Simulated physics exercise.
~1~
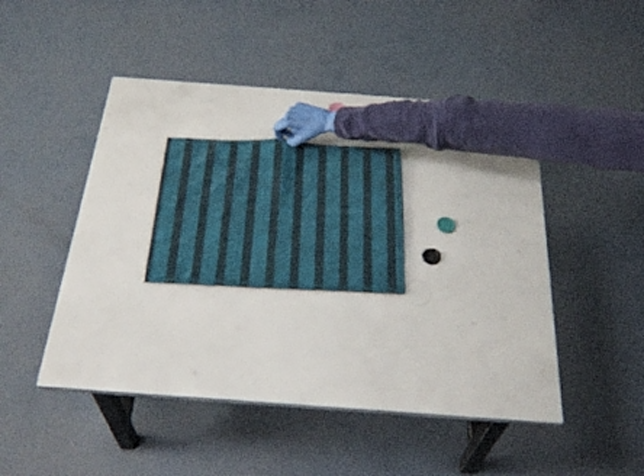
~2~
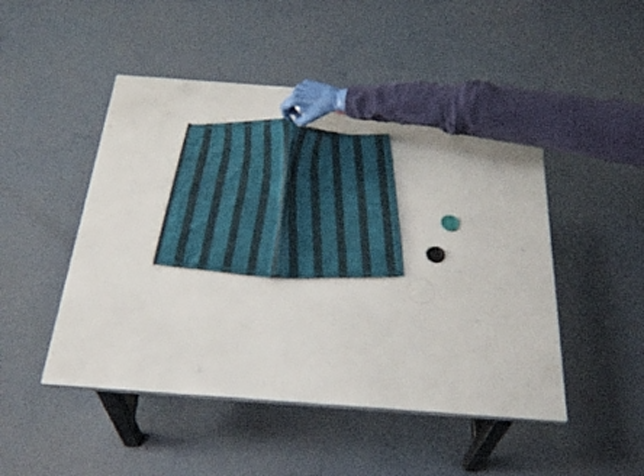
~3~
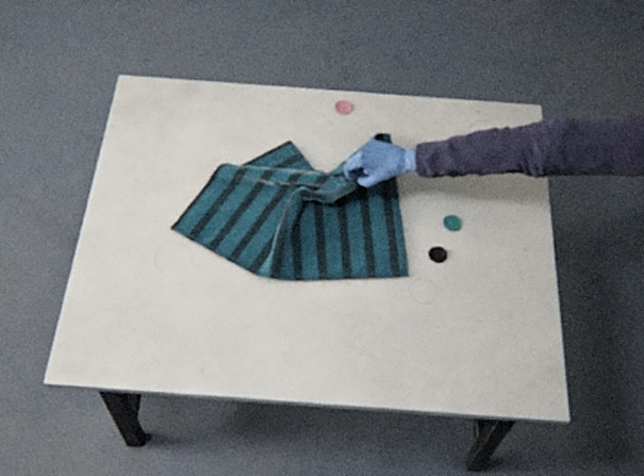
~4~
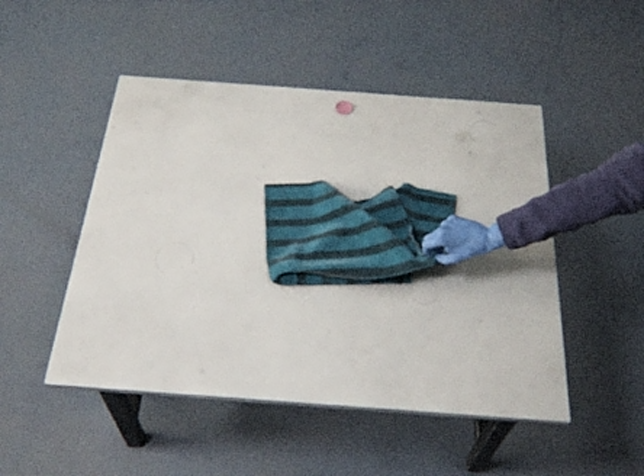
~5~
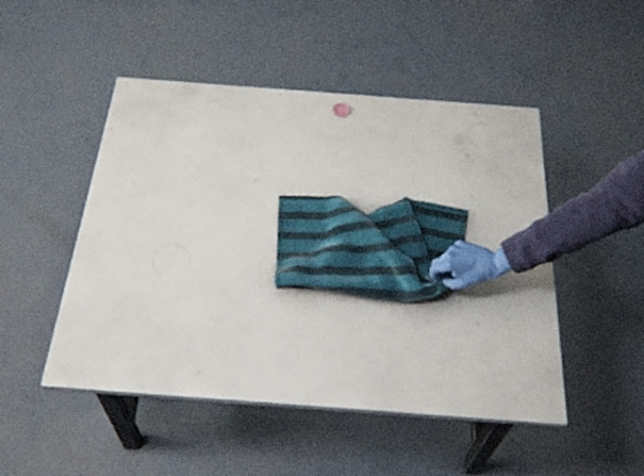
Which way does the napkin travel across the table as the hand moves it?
The napkin moves to the right, as the viewer sees it.
